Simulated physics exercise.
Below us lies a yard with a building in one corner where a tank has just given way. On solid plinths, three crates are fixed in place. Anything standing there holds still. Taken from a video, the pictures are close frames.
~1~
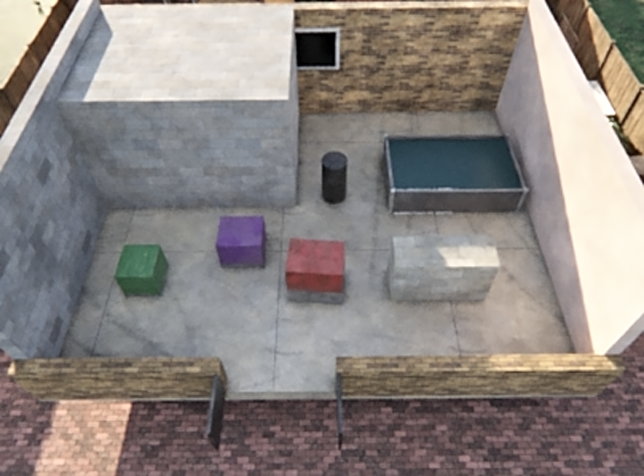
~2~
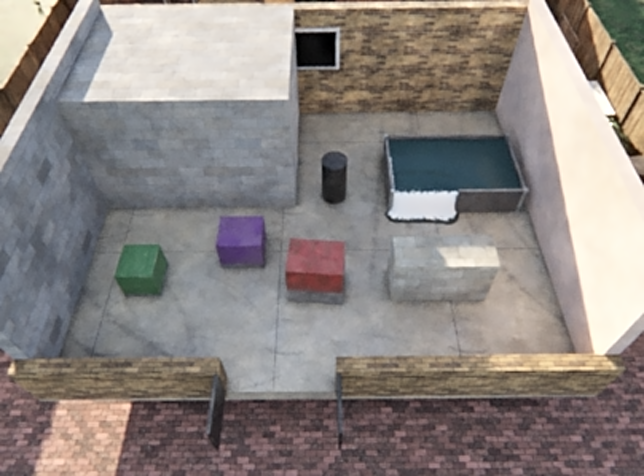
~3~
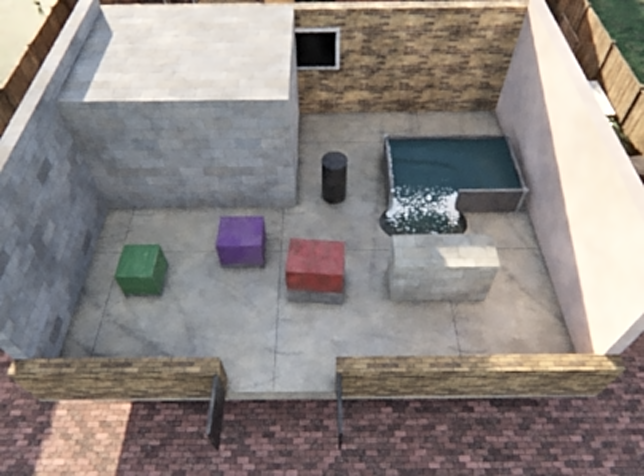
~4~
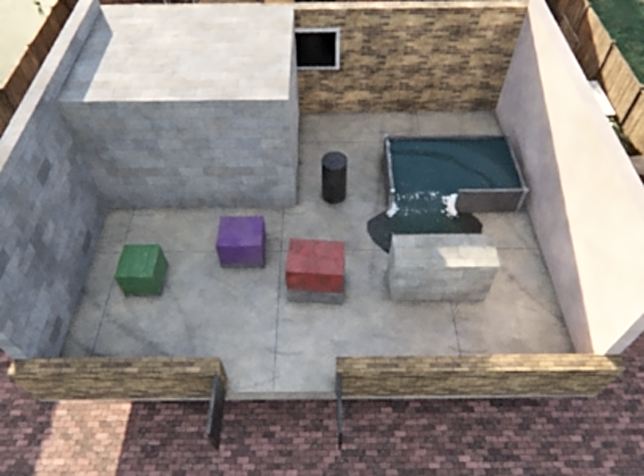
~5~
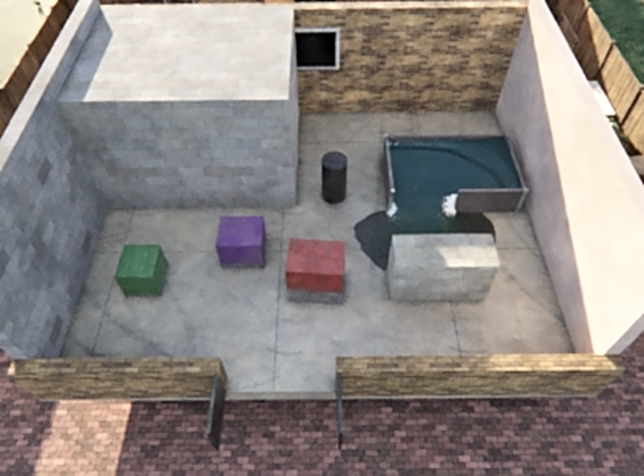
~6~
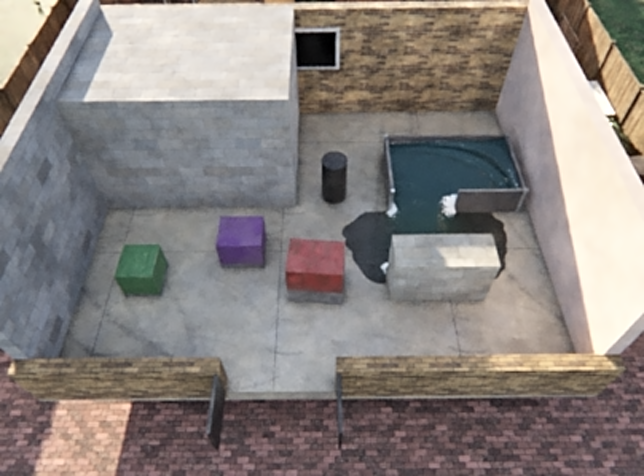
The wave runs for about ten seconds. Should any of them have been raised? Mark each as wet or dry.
Purple crate: Wet; green crate: Dry; red crate: Dry.
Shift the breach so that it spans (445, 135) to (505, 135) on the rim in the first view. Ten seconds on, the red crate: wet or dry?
The red crate is not reached.
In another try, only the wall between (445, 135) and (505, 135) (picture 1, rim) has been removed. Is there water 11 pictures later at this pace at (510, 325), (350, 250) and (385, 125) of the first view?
Taken in turn, that's not reached, not reached, and finally reached.
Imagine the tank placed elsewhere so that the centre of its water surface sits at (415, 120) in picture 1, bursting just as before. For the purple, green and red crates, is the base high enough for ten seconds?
Here the purple crate gets swamped, the green crate avoids the flood, and likewise the red crate avoids the flood.
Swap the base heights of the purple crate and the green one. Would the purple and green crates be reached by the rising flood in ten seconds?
The purple crate gets flooded, the green crate stays clear.
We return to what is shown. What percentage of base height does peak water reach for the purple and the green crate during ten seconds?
Roughly 220 percent, then 70 percent.
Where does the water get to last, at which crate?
Last is the green one.
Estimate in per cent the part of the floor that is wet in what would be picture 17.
I'd estimate some 25 per cent.
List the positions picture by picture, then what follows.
In the first frame, still water in the tank at (452, 165).
In the second frame, the front is at (391, 216), out from the gap at (423, 206).
In the third frame, the front is at (389, 230), out from the gap at (423, 206).
In the fourth frame, water pours out at (423, 206) and has run to a hidden place.
In the fifth frame, the front is at a hidden place, out from the gap at (423, 206).
In the sixth frame, water pours out at (423, 206) and has run to (378, 277).
A moment on, water covers 15 % of the floor; the purple crate not reached, the green crate not reached, the red crate water round its plinth.
Next, water covers 25 % of the floor; the purple crate water round its plinth, the green crate not reached, the red crate water round its plinth.
Then, water covers 45 % of the floor; the purple crate water round its plinth, the green crate not reached, the red crate water round its plinth.
Later, water covers 70 % of the floor; the purple crate water round its plinth, the green crate water round its plinth, the red crate water round its plinth.
In the end, water covers 90 % of the floor; the purple crate was topped, the green crate stayed above the water, the red crate stayed above the water.
